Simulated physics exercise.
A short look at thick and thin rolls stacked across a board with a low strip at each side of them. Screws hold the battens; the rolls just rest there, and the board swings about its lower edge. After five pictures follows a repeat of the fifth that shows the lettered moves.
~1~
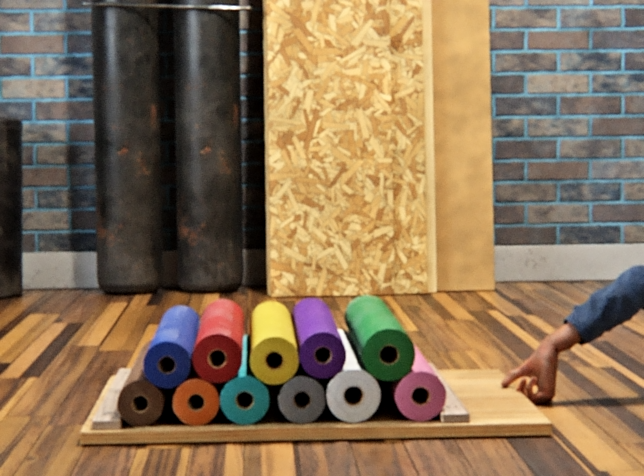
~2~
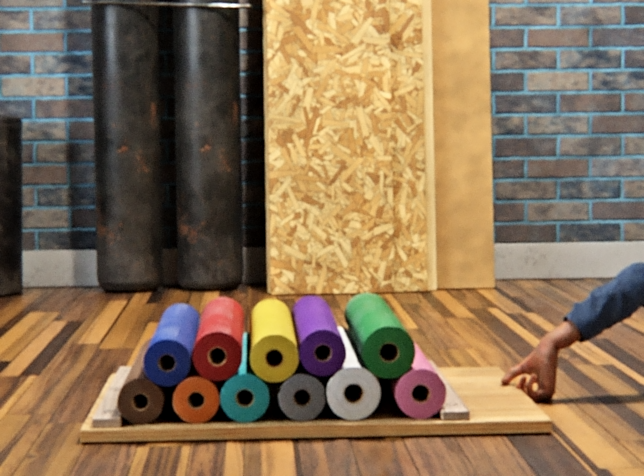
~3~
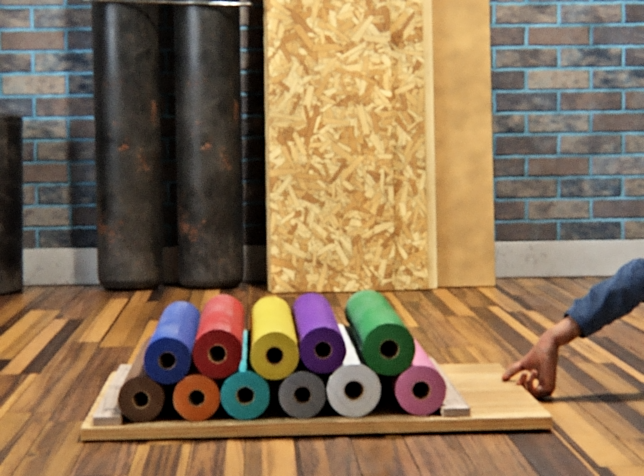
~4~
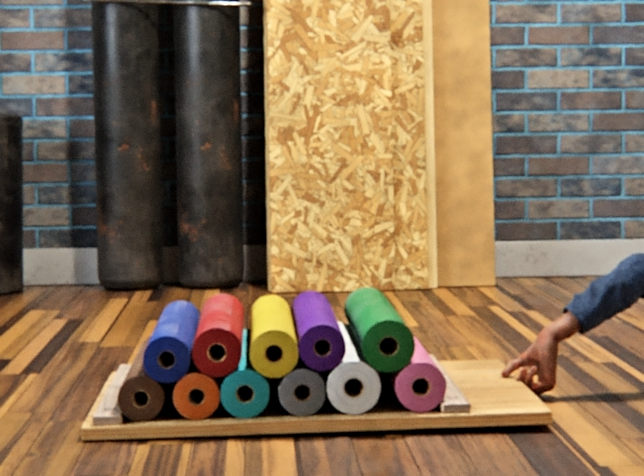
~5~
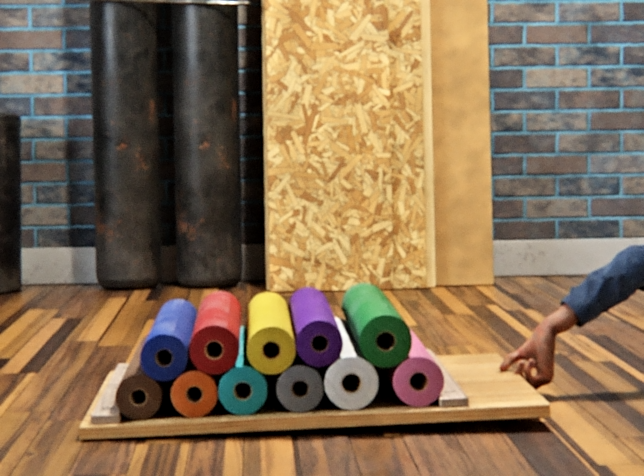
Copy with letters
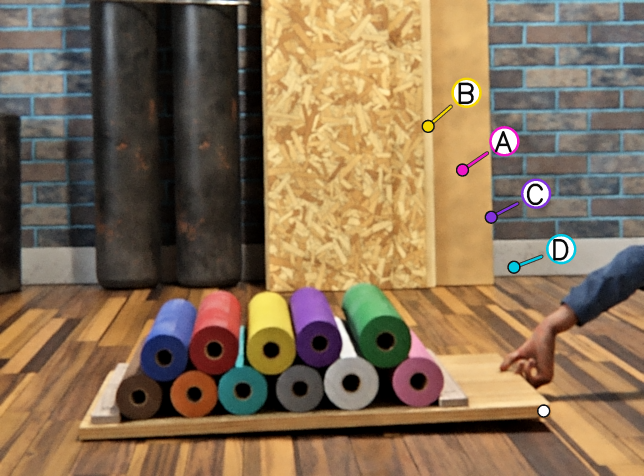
Eleven coloured rolls lie stacked in two rows on a pale board on a wood-plank floor, seen from the front at a low level before a blue-jointed brick wall. Blue, red, yellow, purple and green rest above brown, orange, teal, grey, white and pink, with dark cylinders and tall wooden panels behind. A hand at right lifts the board's right end slightly, the rolls moving with it, while the view stays nearly still.
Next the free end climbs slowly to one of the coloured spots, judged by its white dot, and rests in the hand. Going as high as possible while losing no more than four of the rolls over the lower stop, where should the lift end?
Raise it to D.
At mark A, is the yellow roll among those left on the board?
The yellow roll: No.
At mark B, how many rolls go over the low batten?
At B the number is eleven.
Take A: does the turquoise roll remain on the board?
No, with A.
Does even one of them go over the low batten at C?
Yes, at C.
On the copy, A at (463, 170); B at (428, 127); C at (491, 217); D at (514, 267); the white dot at (544, 411).
On D. First, board at 14°.
Then, board at 20°.
Finally, board at 20°, one over the low batten (blue).
By contrast, A eleven over the low batten; B eleven over the low batten; C eleven over the low batten.
